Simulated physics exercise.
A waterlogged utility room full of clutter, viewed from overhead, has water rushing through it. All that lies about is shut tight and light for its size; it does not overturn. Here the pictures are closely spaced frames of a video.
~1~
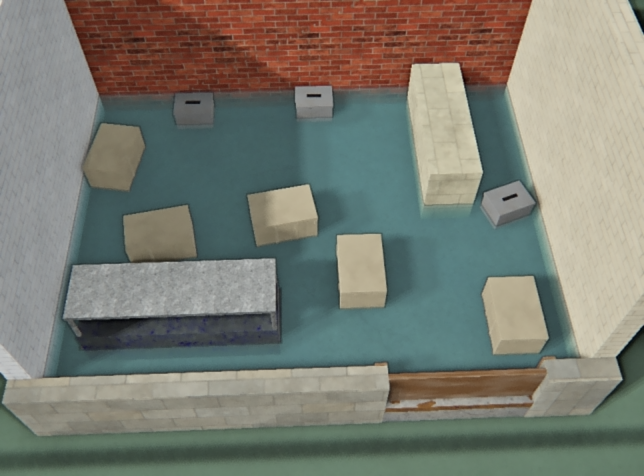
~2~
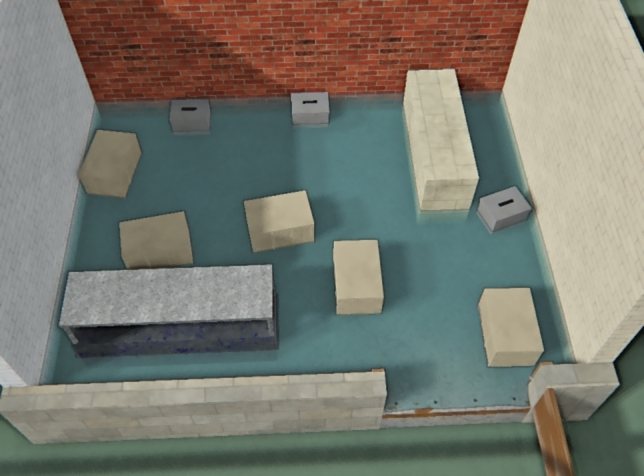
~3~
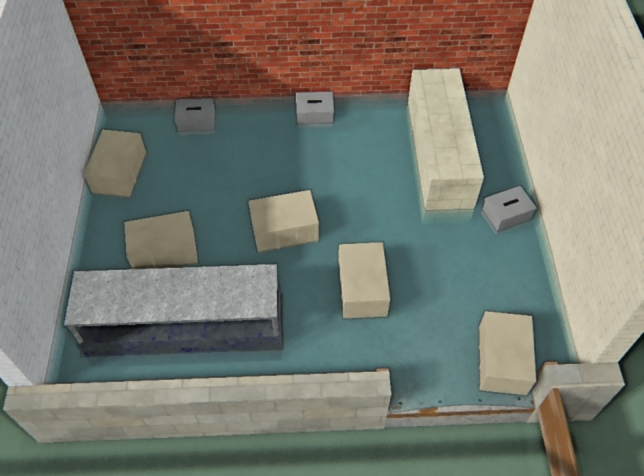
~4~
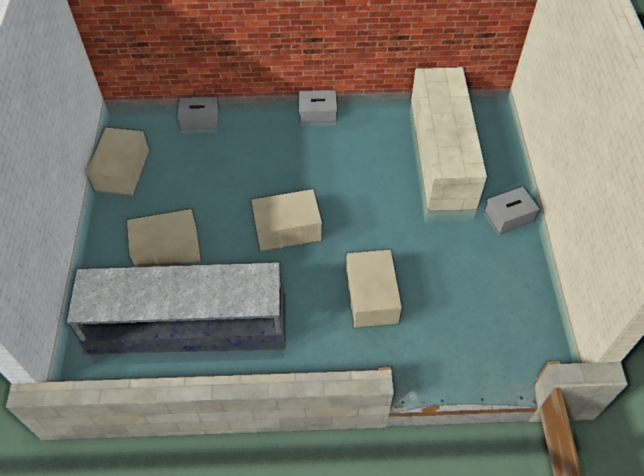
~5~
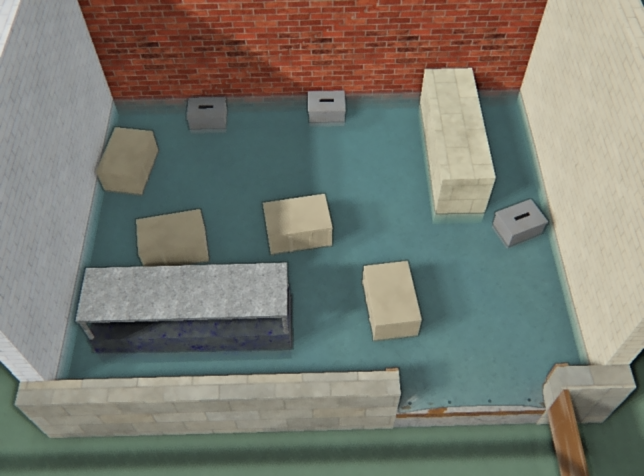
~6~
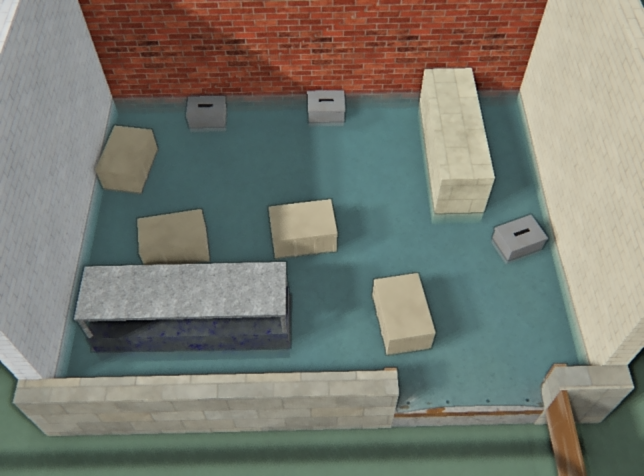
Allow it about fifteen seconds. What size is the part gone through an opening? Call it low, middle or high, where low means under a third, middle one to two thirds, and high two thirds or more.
Middle.
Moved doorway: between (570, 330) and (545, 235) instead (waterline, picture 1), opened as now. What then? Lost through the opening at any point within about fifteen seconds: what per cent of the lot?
Result: 50 per cent.
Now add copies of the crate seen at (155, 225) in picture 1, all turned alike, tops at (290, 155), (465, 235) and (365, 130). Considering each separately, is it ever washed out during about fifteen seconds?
Exits, exits, exits.
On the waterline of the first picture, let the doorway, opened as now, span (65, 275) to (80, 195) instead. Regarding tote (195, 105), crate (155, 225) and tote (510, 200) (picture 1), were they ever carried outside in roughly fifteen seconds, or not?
The first exits, the second exits, the third never exits.
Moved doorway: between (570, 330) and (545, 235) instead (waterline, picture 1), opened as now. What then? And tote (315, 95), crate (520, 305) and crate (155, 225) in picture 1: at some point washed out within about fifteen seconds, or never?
The three read no escape, escape and no escape, in that order.
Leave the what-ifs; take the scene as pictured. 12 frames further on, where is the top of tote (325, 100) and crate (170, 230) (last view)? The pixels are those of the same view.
First top about at (366, 119); second top about at (233, 249).
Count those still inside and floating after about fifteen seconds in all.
That number is 4.
A moment on, 1 of 8 are out; 7 afloat.
Next, 4 of 8 are out; 4 afloat.
Later, 4 of 8 are out; 4 afloat.
In the end, 4 of 8 are out; 4 afloat.
